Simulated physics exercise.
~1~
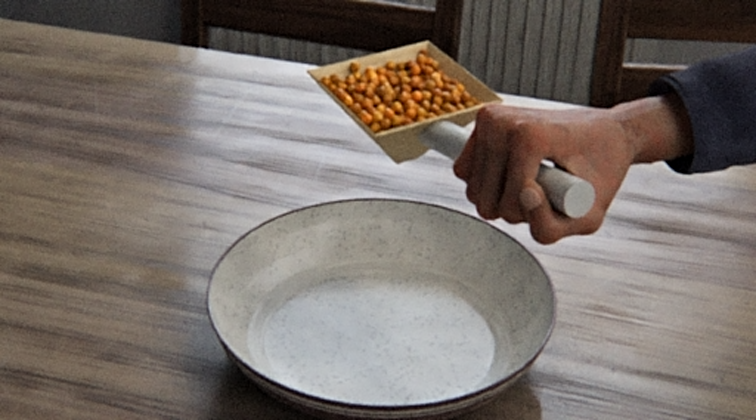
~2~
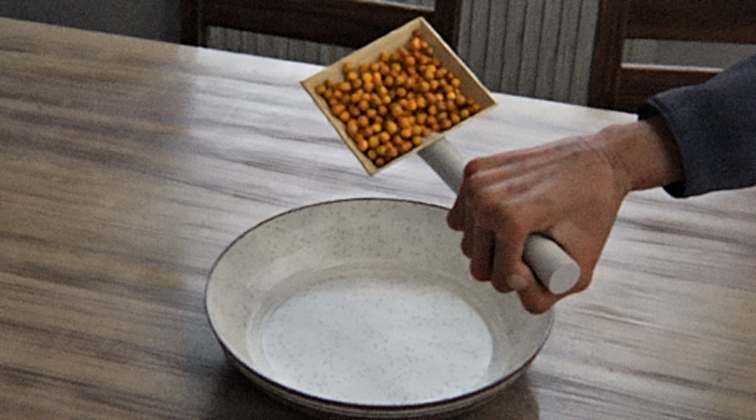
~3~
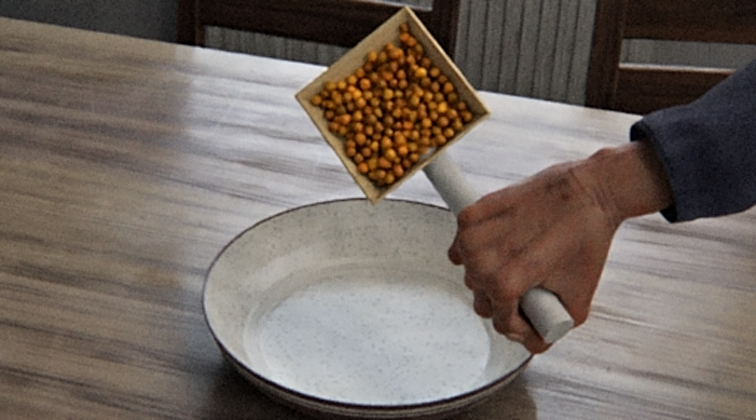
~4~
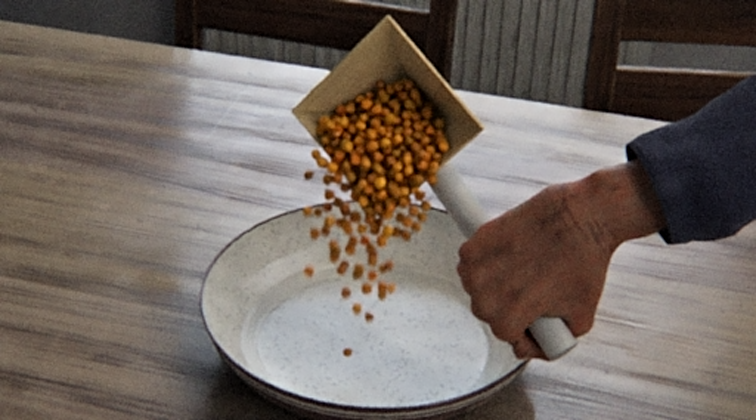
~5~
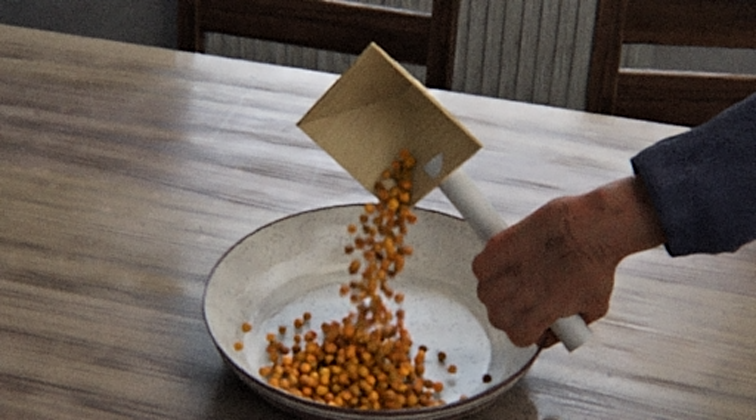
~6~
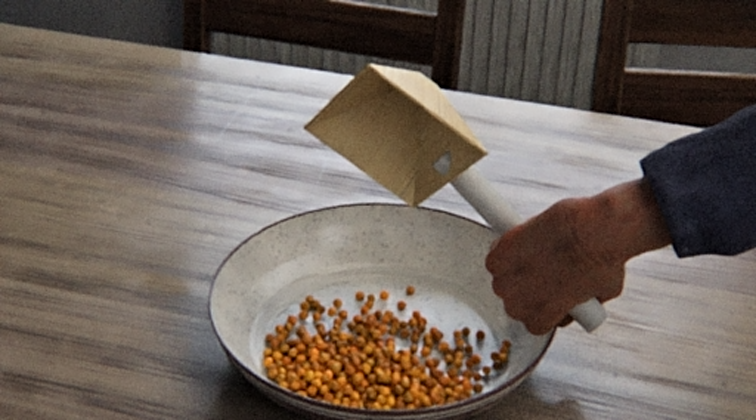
A hand tips a scoop of orange-brown kernels until they all spill into a pan.
